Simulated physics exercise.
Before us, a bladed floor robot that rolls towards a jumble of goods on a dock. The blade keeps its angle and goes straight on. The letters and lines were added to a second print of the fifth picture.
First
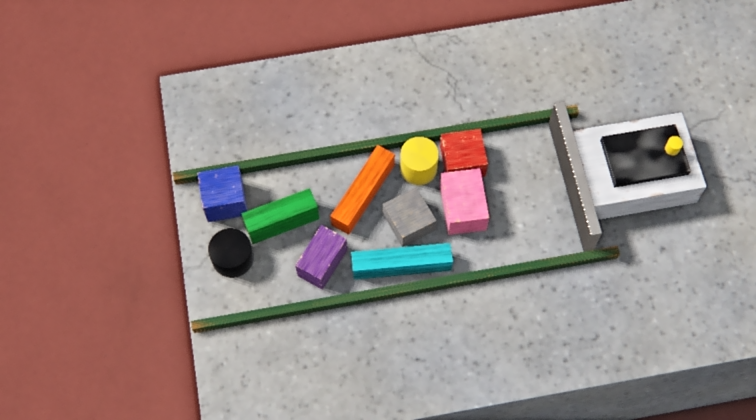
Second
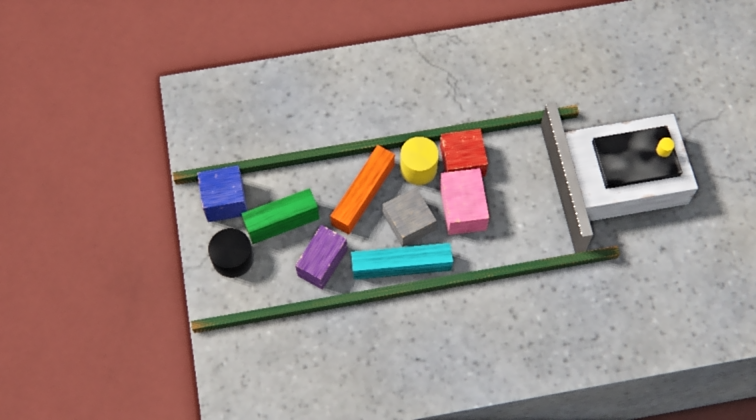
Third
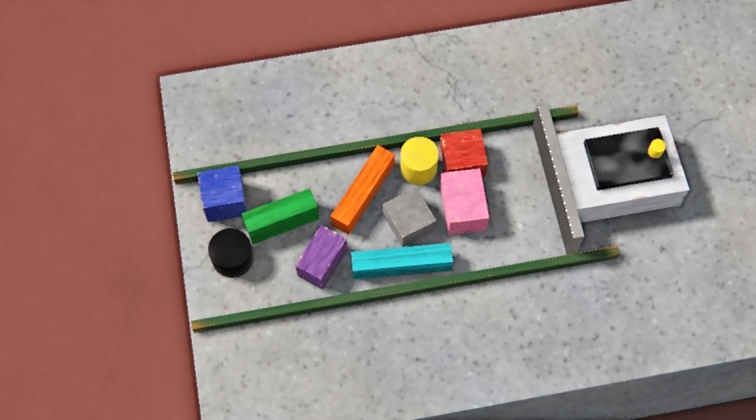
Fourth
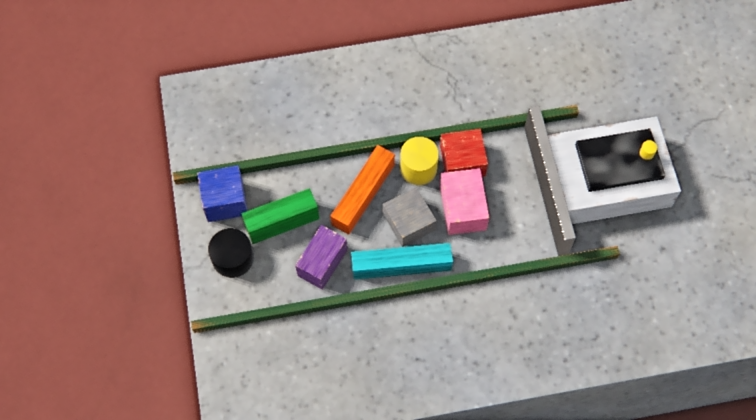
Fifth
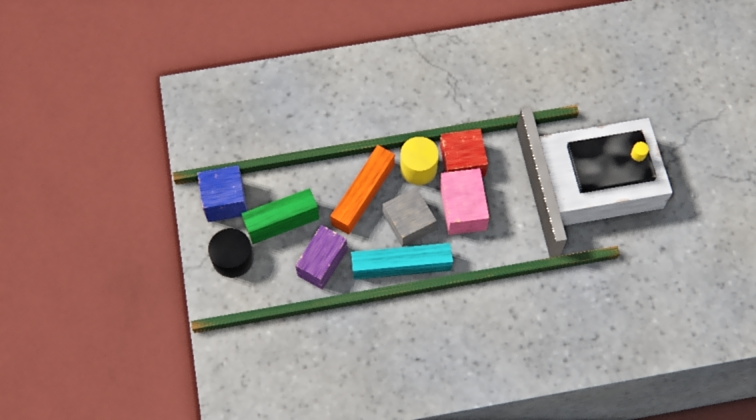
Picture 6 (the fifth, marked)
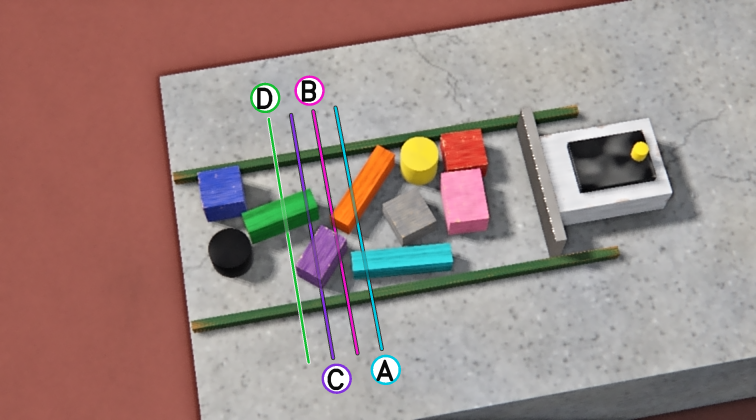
A white robot with a wide gray blade rolled slowly left between two green rails, moving a short way toward a jumble of colorful blocks and cylinders, which all stayed still and untouched.
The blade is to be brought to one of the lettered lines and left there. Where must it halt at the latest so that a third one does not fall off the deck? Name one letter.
Stop at C.
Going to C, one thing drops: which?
The green stick goes over.
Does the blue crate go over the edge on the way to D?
By then, yes.
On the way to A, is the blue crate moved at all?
No.
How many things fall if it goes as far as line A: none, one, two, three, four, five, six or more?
The count is none.
On the marked copy, A at (358, 223); B at (334, 227); C at (311, 231); D at (288, 235).
With C. Early on, robot (523, 176); yellow canister (386, 167); red crate (424, 162).
Further on, robot (440, 190); black canister (224, 257); green stick (235, 222).
At the end, robot (377, 201); green stick over the edge; black canister (184, 260); one fallen.
As for the rest, A is within the limit but short; B is within the limit but short; D drops four.
